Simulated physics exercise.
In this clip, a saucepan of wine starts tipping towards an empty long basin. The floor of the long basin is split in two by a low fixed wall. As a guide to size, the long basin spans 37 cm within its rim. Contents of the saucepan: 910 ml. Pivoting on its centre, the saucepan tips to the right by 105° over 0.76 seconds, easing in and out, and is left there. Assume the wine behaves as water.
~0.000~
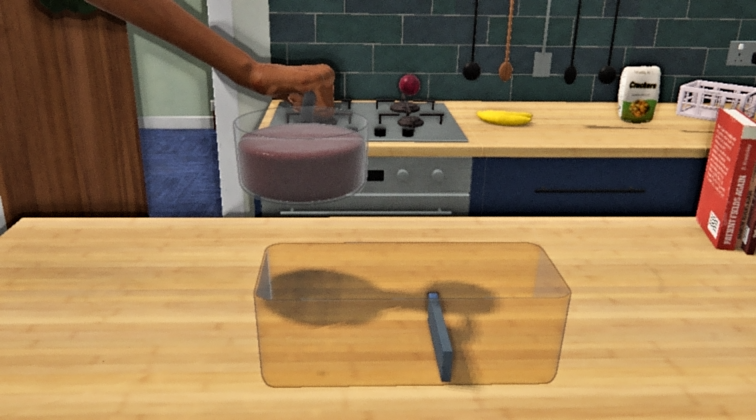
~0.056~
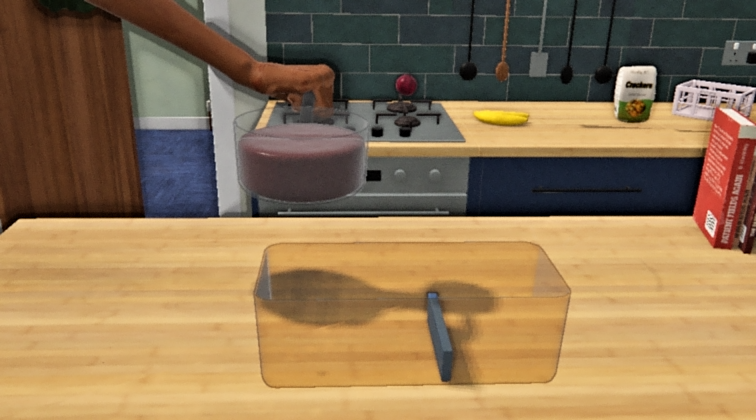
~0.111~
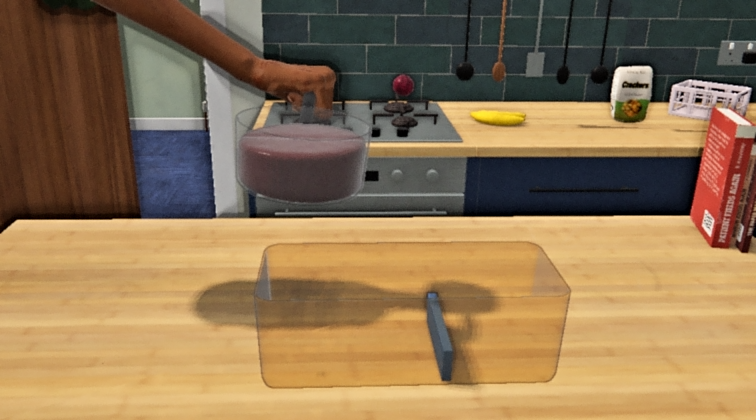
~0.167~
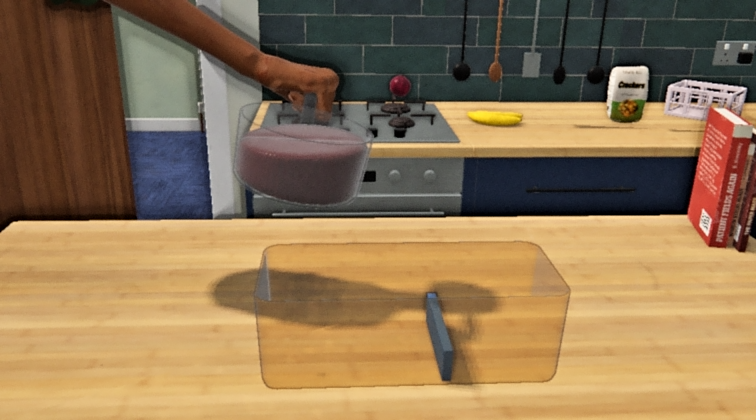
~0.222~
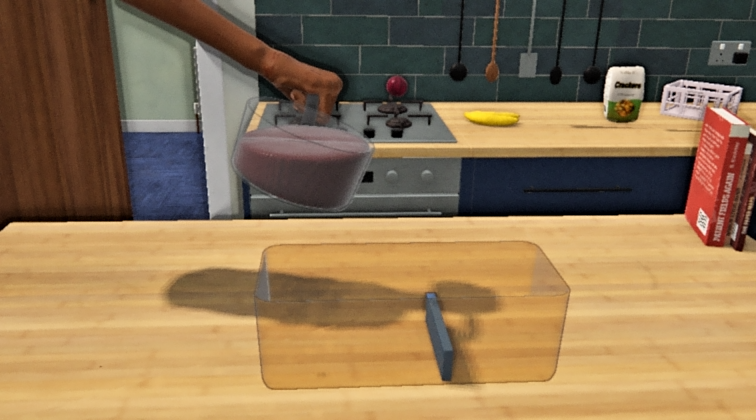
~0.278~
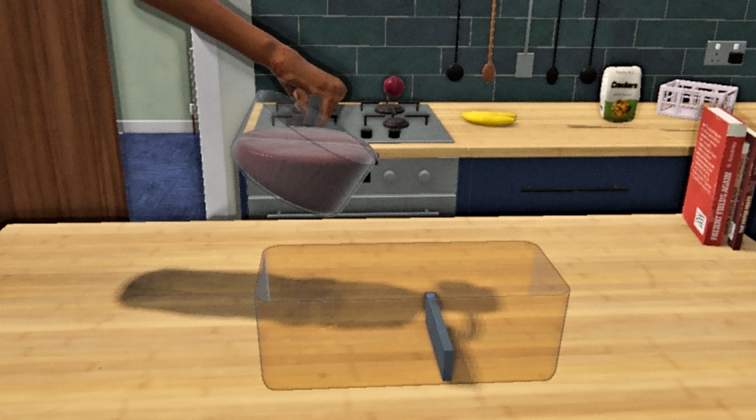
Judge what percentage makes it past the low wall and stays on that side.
Some 10 per cent makes it over and stays.
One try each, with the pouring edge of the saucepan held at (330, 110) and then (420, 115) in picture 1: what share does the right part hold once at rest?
Some 10 and 60 per cent, in that order.
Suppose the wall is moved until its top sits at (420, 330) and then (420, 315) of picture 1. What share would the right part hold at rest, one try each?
Roughly 40 per cent, then 35 per cent.
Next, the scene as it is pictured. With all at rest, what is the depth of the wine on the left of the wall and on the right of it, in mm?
On the left it stands about 24 mm, on the right about 4 mm.
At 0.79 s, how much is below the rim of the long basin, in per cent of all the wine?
The fraction sits near 86 in a hundred.
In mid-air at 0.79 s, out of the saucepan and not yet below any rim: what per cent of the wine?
Something like 7 per cent of the total.
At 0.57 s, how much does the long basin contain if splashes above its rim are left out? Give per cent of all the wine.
About 28%.
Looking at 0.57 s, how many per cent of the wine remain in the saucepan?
Close to 30 percent of the liquid remains at that time.
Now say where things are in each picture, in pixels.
Tilt 0°; pouring edge (368, 123); surface from (239, 137) to (365, 138); the long basin's rim runs from (261, 271) to (555, 269); the wall's top is at (440, 321), in the first picture.
Tilt 1°; pouring edge (369, 125); surface from (240, 137) to (366, 139), in the second picture.
Tilt 5°; pouring edge (370, 130); surface from (239, 137) to (366, 140), in the third picture.
Tilt 12°; pouring edge (372, 138); surface from (239, 137) to (368, 142), in the fourth picture.
Tilt 21°; pouring edge (373, 148); surface from (239, 138) to (371, 144), in the fifth picture.
Tilt 31°; pouring edge (373, 161); surface from (235, 139) to (370, 151); 2 per cent is over the edge, in the sixth picture.
By 0.57 s the tilt is 90° and 31 per cent is still to pour, 26 is left of the wall and 2 right of it.
By 0.79 s the tilt is 105° and 7 per cent is still to pour, 80 is left of the wall and 6 right of it.
By 1.01 s the tilt is 105° and 0 per cent is still to pour, 85 is left of the wall and 9 right of it.
By 1.26 s the tilt is 105° and 0 per cent is still to pour, 87 is left of the wall and 10 right of it.
At rest 87 per cent lies left of the wall, 10 right of it and 4 outside.
